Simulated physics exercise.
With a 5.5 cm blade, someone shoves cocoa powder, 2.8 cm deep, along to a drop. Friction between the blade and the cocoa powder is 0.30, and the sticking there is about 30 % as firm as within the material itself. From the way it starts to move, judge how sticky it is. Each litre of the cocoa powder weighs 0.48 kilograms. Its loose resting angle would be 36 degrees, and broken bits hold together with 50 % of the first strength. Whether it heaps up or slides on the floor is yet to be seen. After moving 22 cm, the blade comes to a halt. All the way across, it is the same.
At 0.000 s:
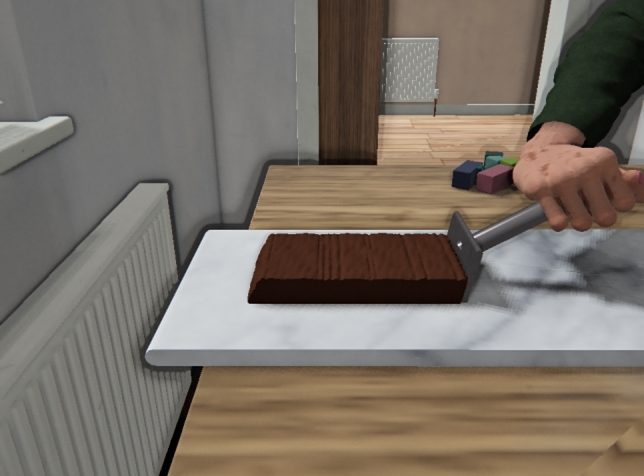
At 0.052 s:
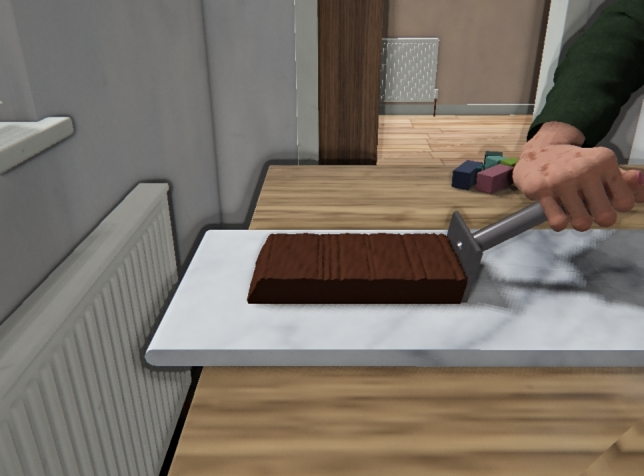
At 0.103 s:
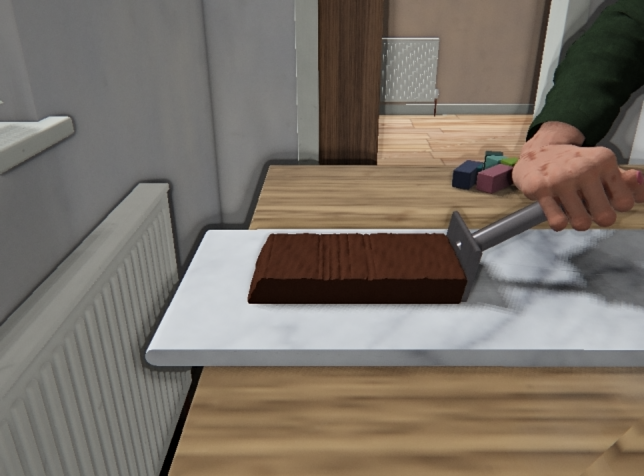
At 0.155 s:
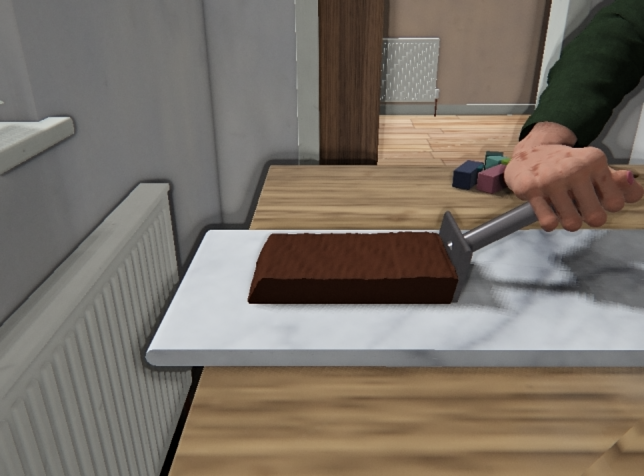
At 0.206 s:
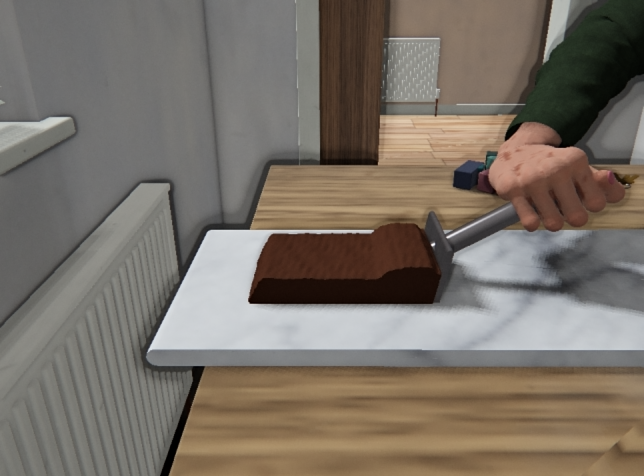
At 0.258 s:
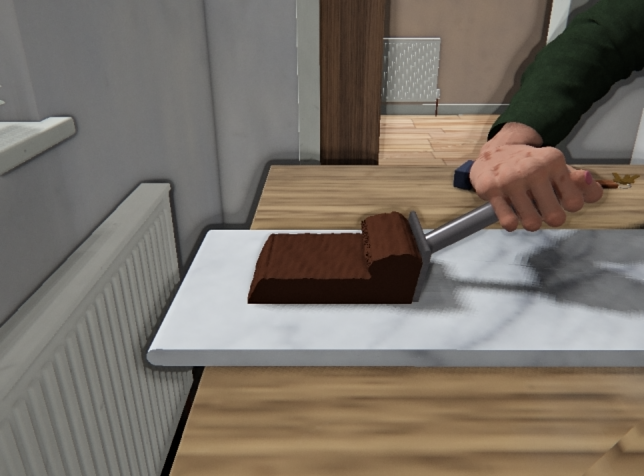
A hand in a dark green sleeve holds a grey scraper still against the right end of a dark brown block of cocoa powder, then pushes leftward, bunching that end into a raised hump while the left end stays put. The powder sits on a white marbled slab atop a wooden table, with small coloured blocks behind. A steady, slightly raised view shows a grey-walled room, radiator at left.
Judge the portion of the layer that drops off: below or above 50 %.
Lower than 50 %.
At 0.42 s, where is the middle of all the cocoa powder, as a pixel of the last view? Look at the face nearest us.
Position: About (287, 284).
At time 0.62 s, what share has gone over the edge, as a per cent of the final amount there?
I'd say near 0 per cent.
After 0.42 s, 0 % has gone over the edge.
After 0.62 s, 0 % has gone over the edge.
After 0.81 s, 36 % has gone over the edge.
After 1.00 s, 36 % has gone over the edge.
After 1.09 s, 36 % has gone over the edge.
